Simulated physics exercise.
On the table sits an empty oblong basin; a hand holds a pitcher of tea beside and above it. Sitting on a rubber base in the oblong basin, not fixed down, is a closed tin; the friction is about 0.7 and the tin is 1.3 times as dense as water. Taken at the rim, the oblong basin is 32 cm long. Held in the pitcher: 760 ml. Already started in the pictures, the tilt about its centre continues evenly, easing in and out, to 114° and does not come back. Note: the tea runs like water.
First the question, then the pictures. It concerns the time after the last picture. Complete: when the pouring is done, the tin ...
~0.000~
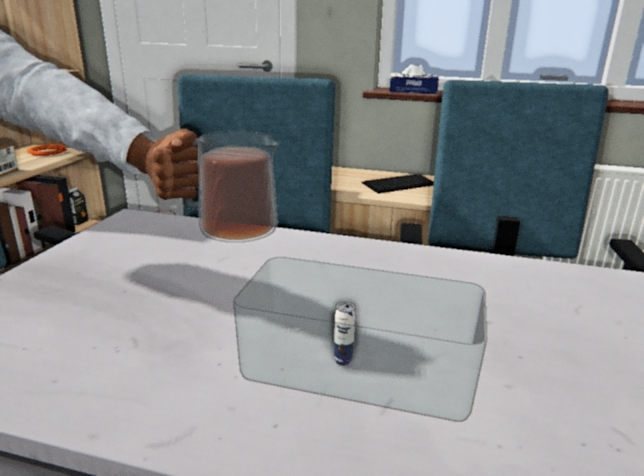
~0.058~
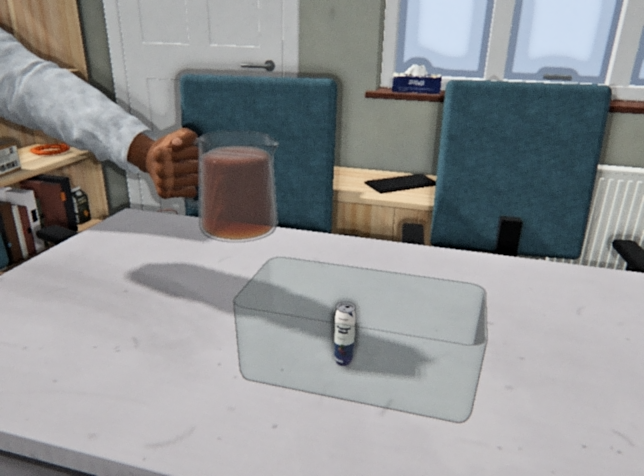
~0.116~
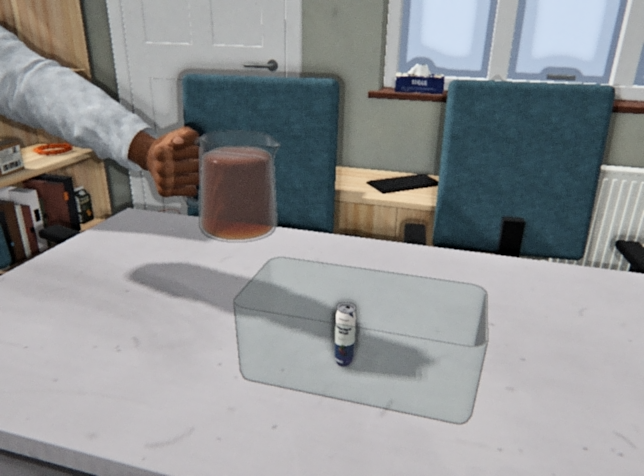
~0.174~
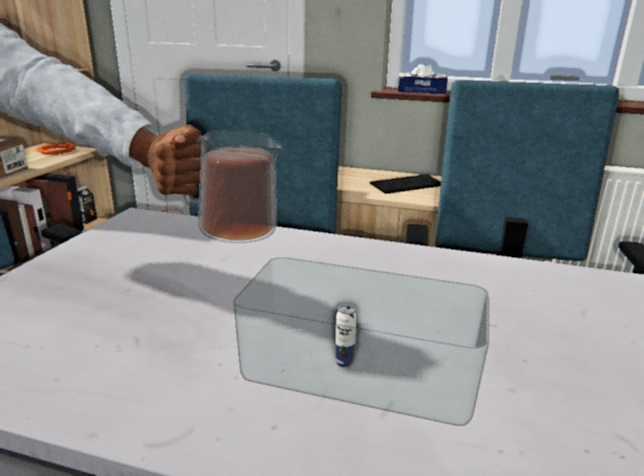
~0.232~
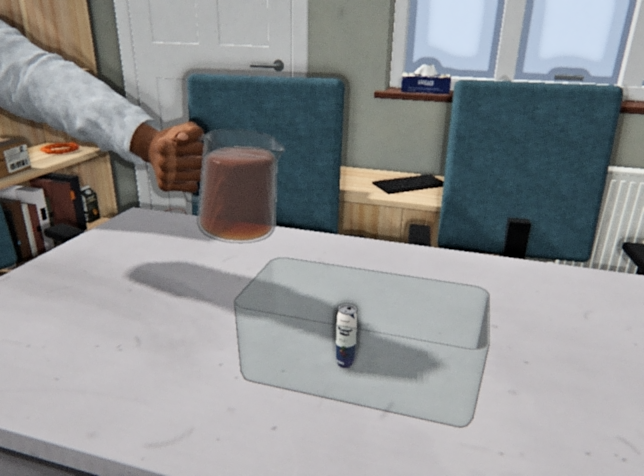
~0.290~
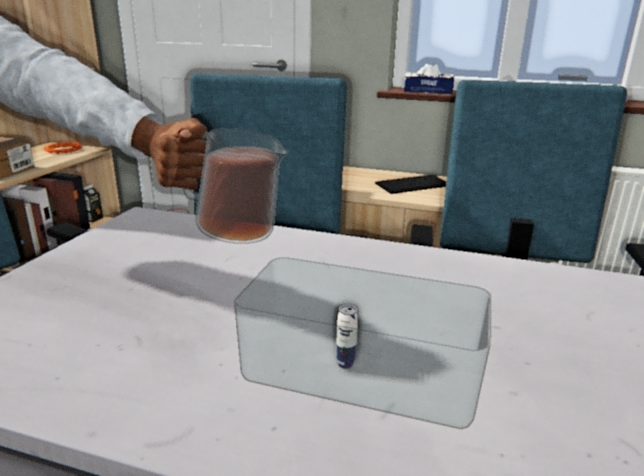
... has gone over.
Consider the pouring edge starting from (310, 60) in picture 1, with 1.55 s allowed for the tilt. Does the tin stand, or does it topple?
Then it stays on its base.
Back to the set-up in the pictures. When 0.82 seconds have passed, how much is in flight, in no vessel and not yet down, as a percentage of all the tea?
About 9 per cent.
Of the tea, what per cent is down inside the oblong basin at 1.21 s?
Near 46 per cent of the total.
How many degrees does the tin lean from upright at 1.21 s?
The tilt comes to near 0°.
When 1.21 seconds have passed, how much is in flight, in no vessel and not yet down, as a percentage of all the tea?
Something like 20 per cent of the total.
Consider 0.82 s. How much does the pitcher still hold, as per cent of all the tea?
88 %.
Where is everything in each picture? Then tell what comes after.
In the first picture, it leans 0°; its right rim is at (277, 143); the tea meets the walls at (207, 152) and (269, 157); the oblong basin's rim runs from (252, 279) to (485, 314); the tin's top is at (345, 310).
In the second picture, it leans 0°; its right rim is at (278, 144); the tea meets the walls at (207, 151) and (270, 157).
In the third picture, it leans 2°; its right rim is at (279, 145); the tea meets the walls at (208, 151) and (271, 157).
In the fourth picture, it leans 4°; its right rim is at (281, 147); the tea meets the walls at (210, 152) and (272, 157).
In the fifth picture, it leans 6°; its right rim is at (284, 149); the tea meets the walls at (211, 151) and (275, 158).
In the sixth picture, it leans 10°; its right rim is at (286, 152); the tea meets the walls at (214, 151) and (278, 158).
After 0.82 s the tilt is 62° and 89 per cent is still to pour; the tin stands where it began.
After 1.21 s the tilt is 101° and 35 per cent is still to pour; the tin stands where it began.
After 1.61 s the tilt is 114° and 2 per cent is still to pour; the tin lies on its side.
After 2.05 s the tilt is 114° and 0 per cent is still to pour; the tin lies on its side.
In the end the tin lies on its side.
